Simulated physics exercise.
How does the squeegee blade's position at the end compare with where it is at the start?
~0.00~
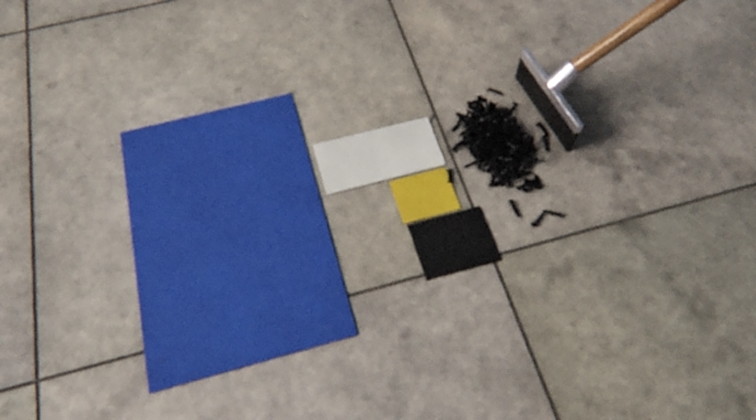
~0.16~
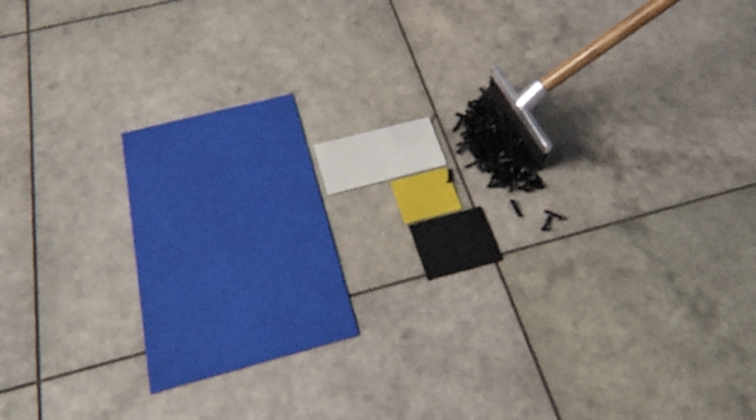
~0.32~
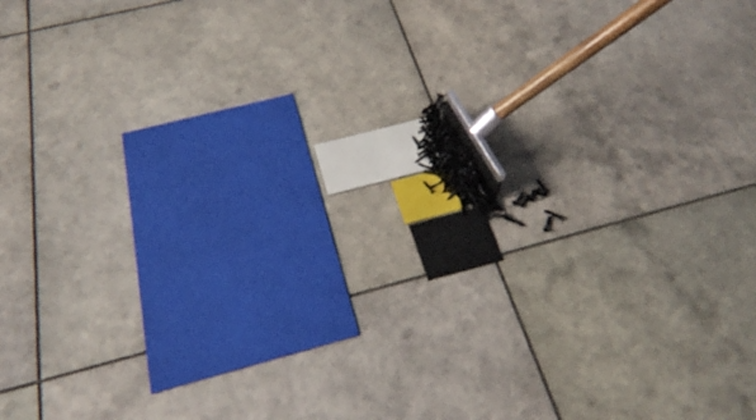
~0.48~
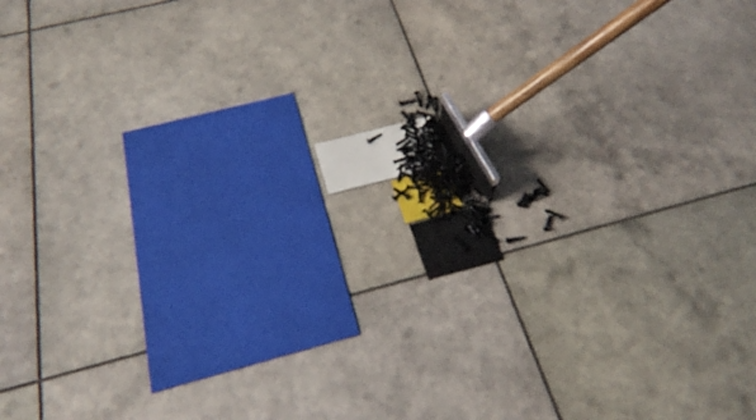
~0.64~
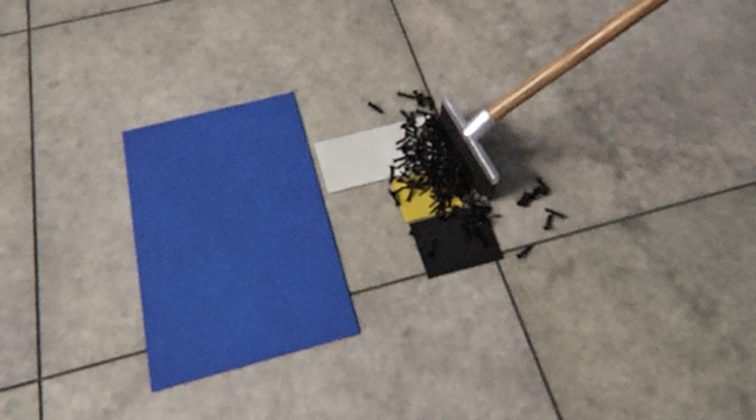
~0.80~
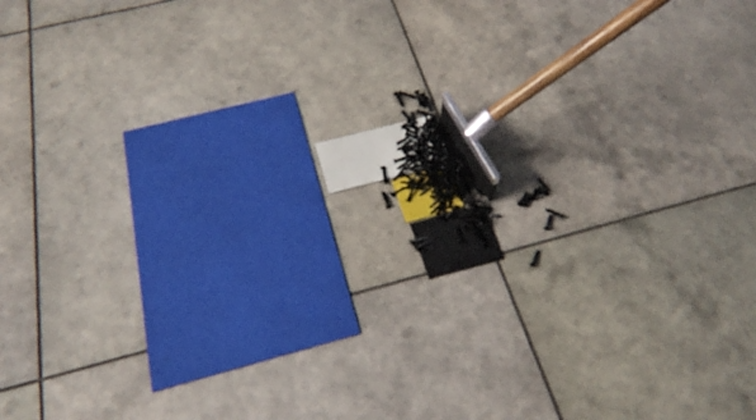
At the end the blade is farther left and a little lower than at the start, right up against the heap near the white and yellow mats.
